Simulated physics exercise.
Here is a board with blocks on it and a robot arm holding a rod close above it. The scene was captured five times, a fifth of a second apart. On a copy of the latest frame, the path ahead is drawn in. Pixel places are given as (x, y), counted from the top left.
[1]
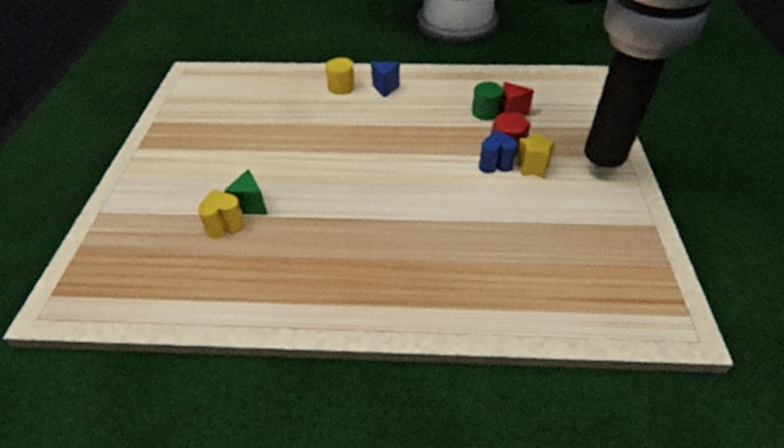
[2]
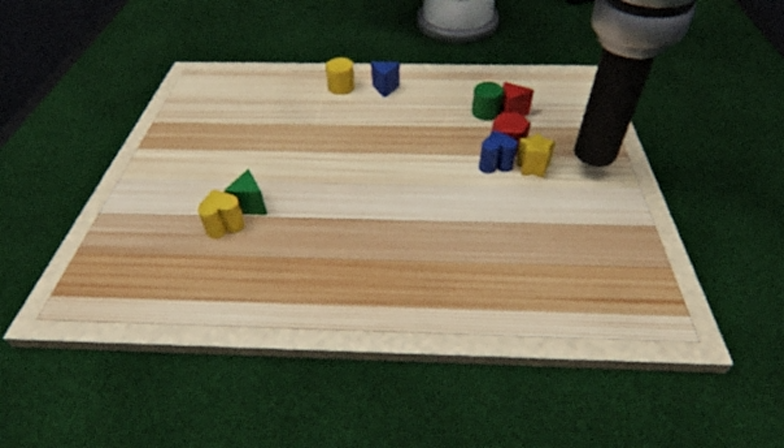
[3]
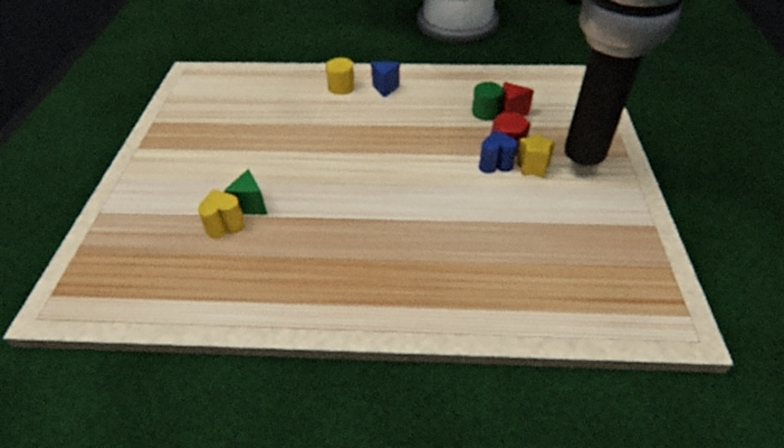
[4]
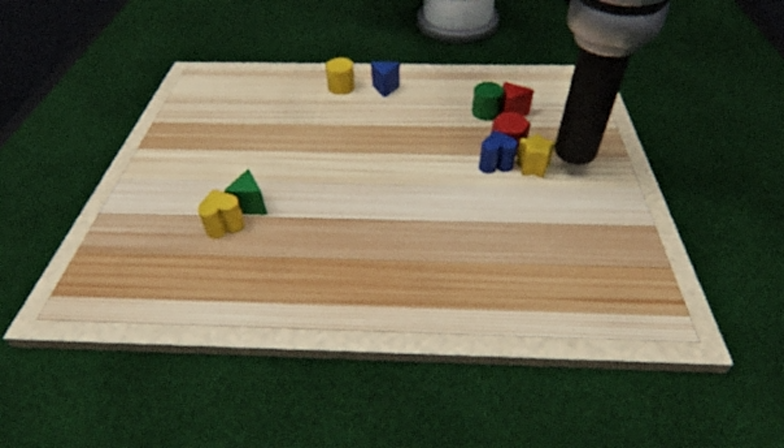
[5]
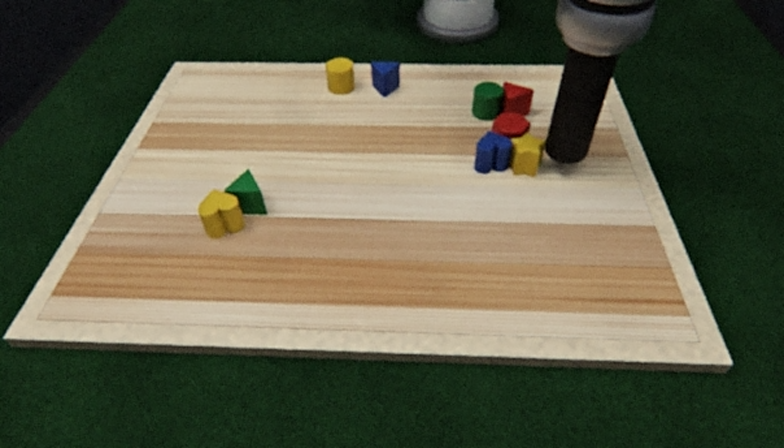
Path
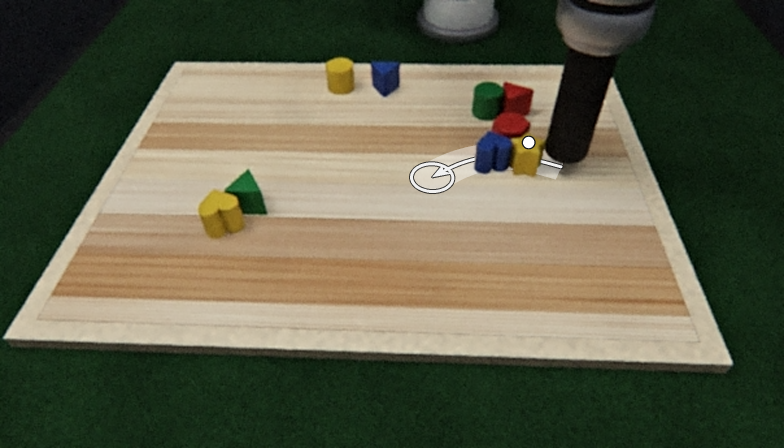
A robot arm's dark rod moved slowly left over a wooden board of colored blocks, then nudged the yellow star and the blue heart slightly left, while the other blocks stayed put.
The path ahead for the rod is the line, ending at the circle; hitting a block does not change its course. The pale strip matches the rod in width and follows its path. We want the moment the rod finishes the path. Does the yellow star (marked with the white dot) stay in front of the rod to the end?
In short: Yes.
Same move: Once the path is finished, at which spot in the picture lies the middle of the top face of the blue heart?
The centre of its top face lies at (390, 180).
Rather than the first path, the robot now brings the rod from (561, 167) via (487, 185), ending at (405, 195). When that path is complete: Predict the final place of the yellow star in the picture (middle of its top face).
The middle of the upper face of the yellow star will lie at about (464, 142) in the picture.
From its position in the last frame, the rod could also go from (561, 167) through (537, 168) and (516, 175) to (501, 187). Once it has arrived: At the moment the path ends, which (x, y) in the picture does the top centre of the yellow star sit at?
It should be at (476, 146) by then.
Path on the board, from (561, 167) over (515, 157) and (470, 160) to (432, 177); the dot is on the yellow star.
The first path, step by step. One third of the way, rod at (517, 142); blue heart at (465, 148), turned 45° clockwise; red hexagonal block at (490, 115), turned 45° clockwise; yellow star at (494, 145), turned 60° anticlockwise.
Two thirds of the way, rod at (471, 146); blue heart at (427, 160), turned 35° clockwise; red hexagonal block at (475, 112), turned 100° clockwise; yellow star at (455, 154), turned 80° anticlockwise.
At the end, rod at (433, 162); green round block in place; blue heart at (389, 180), turned 25° clockwise; red hexagonal block at (475, 112), turned 100° clockwise; red triangle in place; yellow star at (417, 174), turned 85° anticlockwise.
